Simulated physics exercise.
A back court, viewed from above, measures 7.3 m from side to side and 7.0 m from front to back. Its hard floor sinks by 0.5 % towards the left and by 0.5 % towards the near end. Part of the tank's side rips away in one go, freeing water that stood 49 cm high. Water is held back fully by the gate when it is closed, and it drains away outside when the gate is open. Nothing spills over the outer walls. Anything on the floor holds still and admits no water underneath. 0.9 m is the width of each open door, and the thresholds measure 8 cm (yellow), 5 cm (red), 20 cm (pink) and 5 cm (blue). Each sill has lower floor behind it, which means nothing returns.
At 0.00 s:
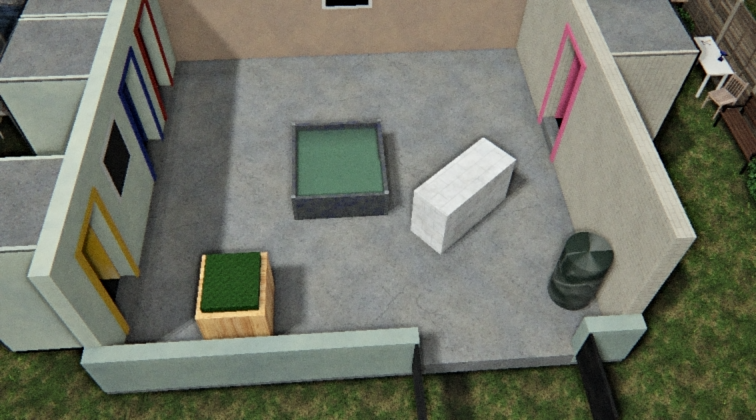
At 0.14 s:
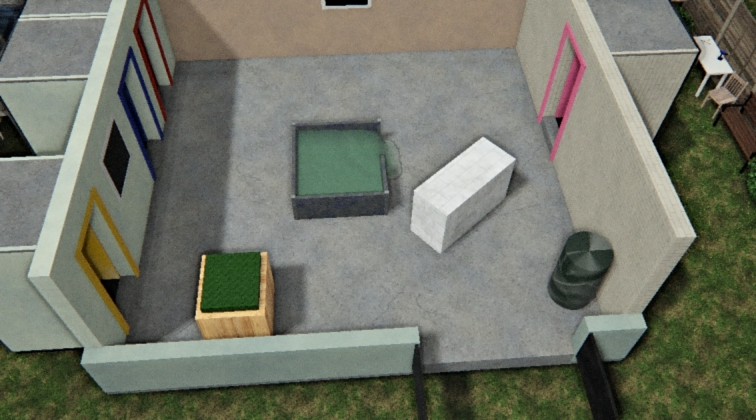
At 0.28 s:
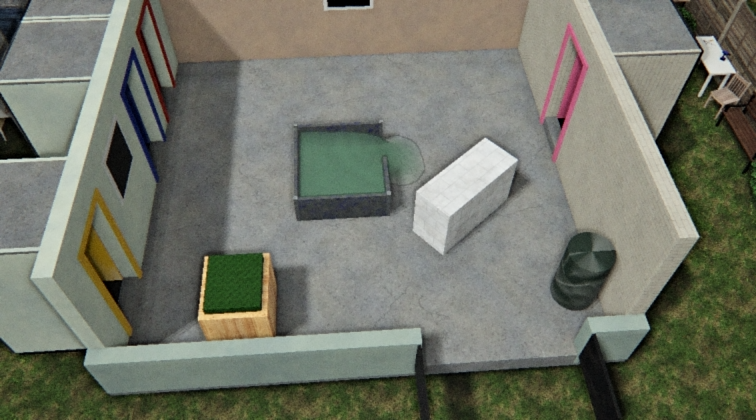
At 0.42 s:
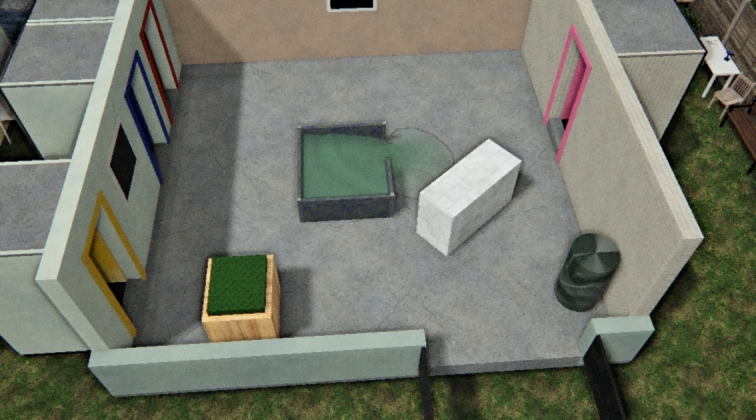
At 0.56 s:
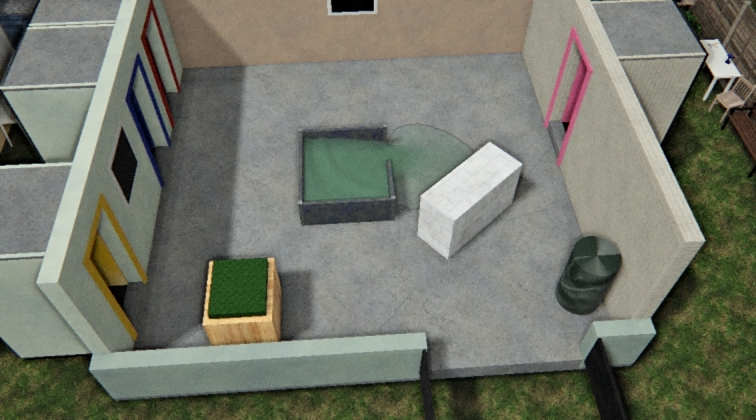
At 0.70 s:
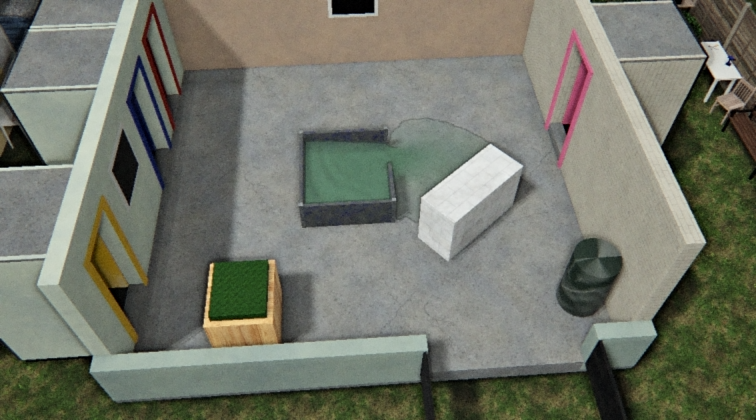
In a walled courtyard, greenish water pours from a tank's right side and spreads around a white block.
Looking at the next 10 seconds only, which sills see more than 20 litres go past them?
The yellow door will most likely respect the limit, the red door will most likely respect the limit, the pink door will most likely respect the limit, the blue door will most likely respect the limit.
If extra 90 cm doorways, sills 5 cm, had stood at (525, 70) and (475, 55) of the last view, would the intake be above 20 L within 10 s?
The first door gets there and the second gets there.
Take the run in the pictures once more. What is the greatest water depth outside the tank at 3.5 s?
Peak depth: Approx. 16 cm.
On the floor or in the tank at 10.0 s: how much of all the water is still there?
It comes to near 96 per cent.
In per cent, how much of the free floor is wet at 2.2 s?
About 20 per cent.
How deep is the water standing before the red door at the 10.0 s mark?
Close to 4.0 cm of depth.
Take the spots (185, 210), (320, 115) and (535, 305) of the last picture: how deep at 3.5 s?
Roughly 0, 0 and 0 cm, in turn.
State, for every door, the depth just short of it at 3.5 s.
Readings (cm): Yellow = 0; red = 0; pink = 13; blue = 0.
After 1.4 s water covers 15 % of the floor and is deepest (24 cm) near (398, 162); yellow door not reached, red door not reached, pink door 12 cm at the sill, 0 L in, blue door not reached.
After 2.2 s water covers 20 % of the floor and is deepest (22 cm) near (551, 161); yellow door not reached, red door not reached, pink door 20 cm at the sill, 0 L in, blue door not reached.
After 3.5 s water covers 25 % of the floor and is deepest (16 cm) near (517, 57); yellow door not reached, red door not reached, pink door 13 cm at the sill, 0 L in, blue door not reached.
After 6.0 s water covers 45 % of the floor and is deepest (10 cm) near (519, 63); yellow door not reached, red door not reached, pink door 8 cm at the sill, 0 L in, blue door not reached.
After 10.0 s water covers 75 % of the floor and is deepest (6 cm) near (590, 284); yellow door not reached, red door 4 cm at the sill, 0 L in, pink door 4 cm at the sill, 0 L in, blue door 2 cm at the sill, 0 L in.
